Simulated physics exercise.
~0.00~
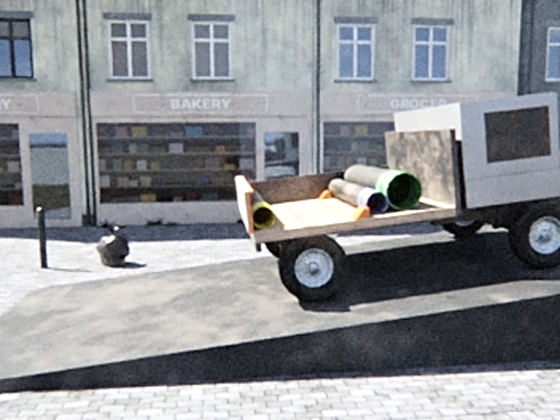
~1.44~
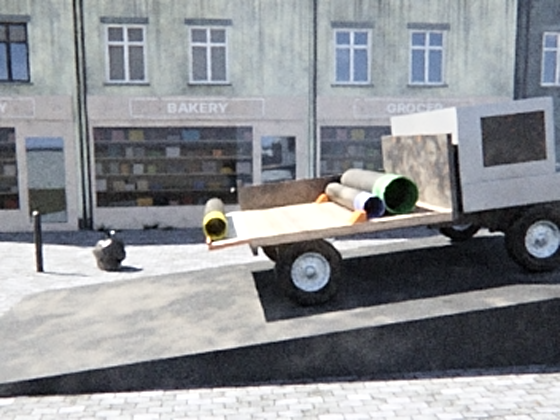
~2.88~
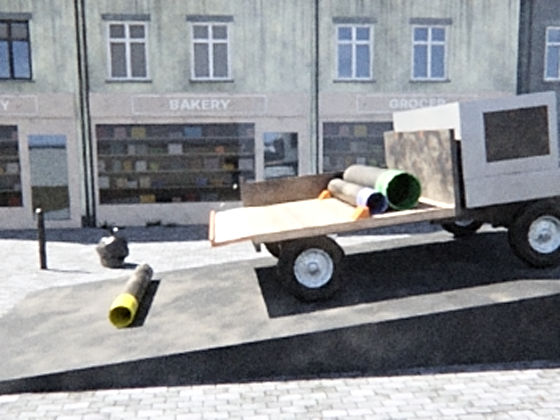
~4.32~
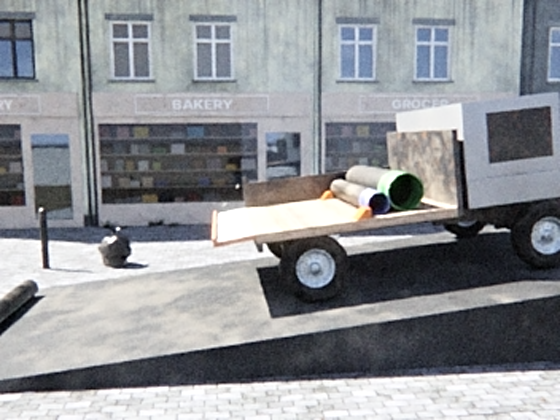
Parked pick-up on a sloping street lowering its tailgate, a yellow-ended pipe rolling off and away left, two others staying aboard.
